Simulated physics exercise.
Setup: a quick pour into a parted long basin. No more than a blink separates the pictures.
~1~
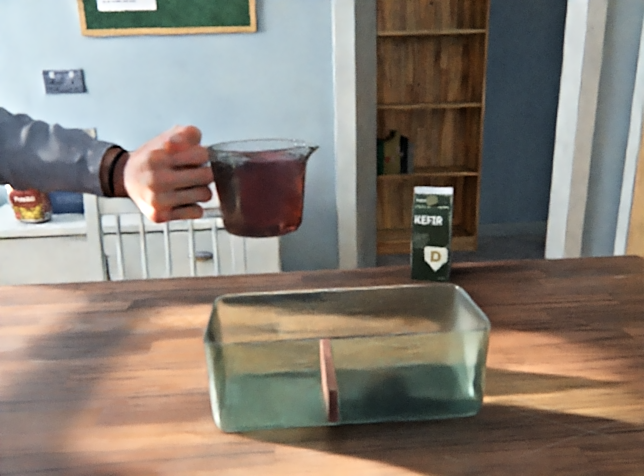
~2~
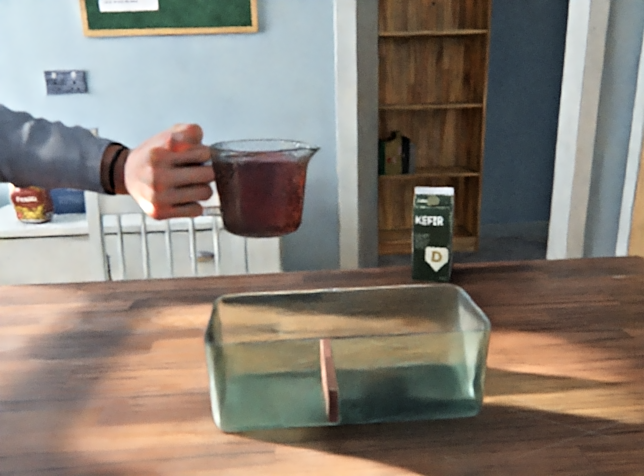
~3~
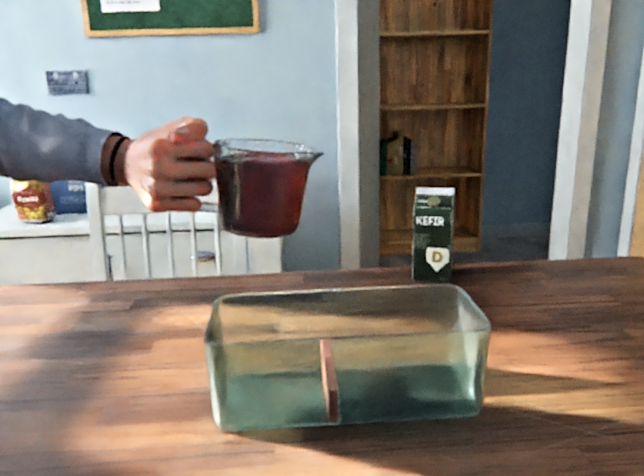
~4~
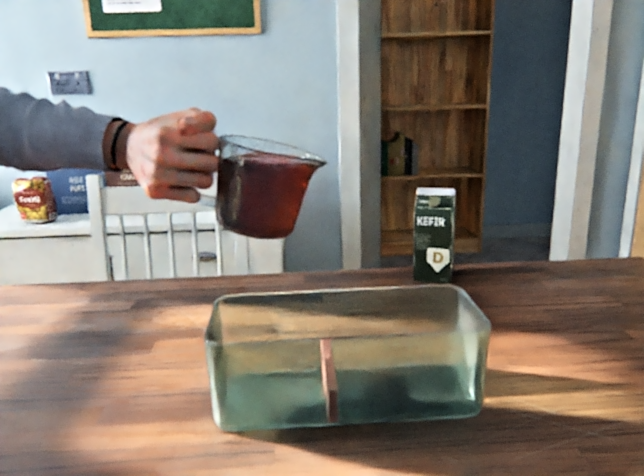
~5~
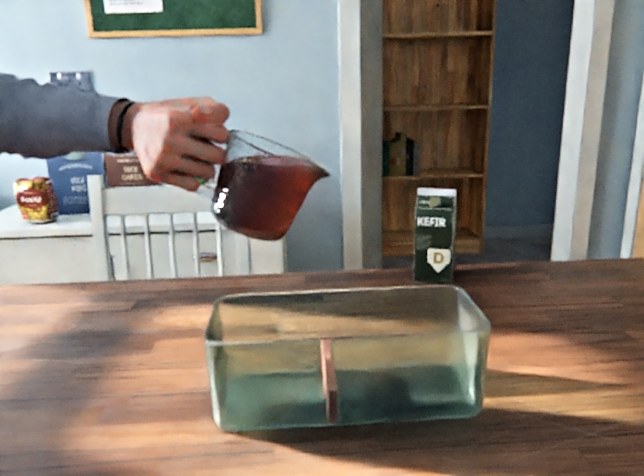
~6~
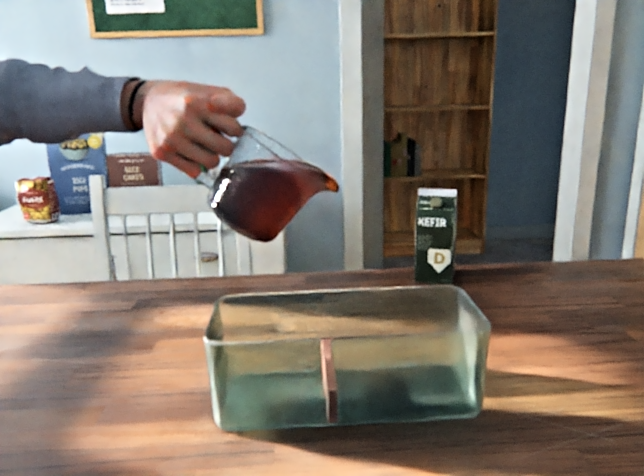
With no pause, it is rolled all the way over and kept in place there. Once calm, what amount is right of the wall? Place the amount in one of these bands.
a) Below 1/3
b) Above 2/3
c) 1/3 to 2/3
Above 2/3 (b).
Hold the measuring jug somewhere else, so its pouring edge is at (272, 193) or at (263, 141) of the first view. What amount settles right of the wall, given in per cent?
25 and 35 per cent.
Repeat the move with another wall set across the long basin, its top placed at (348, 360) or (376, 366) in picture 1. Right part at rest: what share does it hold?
Around 70 percent in try one and around 35 percent in try two.
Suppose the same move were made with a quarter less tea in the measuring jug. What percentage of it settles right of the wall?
I'd put it at some 85 %.
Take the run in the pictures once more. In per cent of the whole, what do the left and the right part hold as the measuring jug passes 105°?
Left side around 0 per cent; right side around 35 per cent.
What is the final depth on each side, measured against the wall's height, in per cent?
The left comes to 10 % and the right to 50 %.
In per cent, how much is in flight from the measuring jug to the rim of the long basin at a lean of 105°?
Around 35 in a hundred, more or less.
A moment on, the measuring jug is tipped right over and 32 per cent is still to pour, 0 is left of the wall and 33 right of it.
Next, the measuring jug is tipped right over and 1 per cent is still to pour, 6 is left of the wall and 85 right of it.
Then the measuring jug is tipped right over and 0 per cent is still to pour, 10 is left of the wall and 87 right of it.
Later the measuring jug is tipped right over and 0 per cent is still to pour, 10 is left of the wall and 87 right of it.
In the end 10 per cent lies left of the wall, 87 right of it and 3 outside.
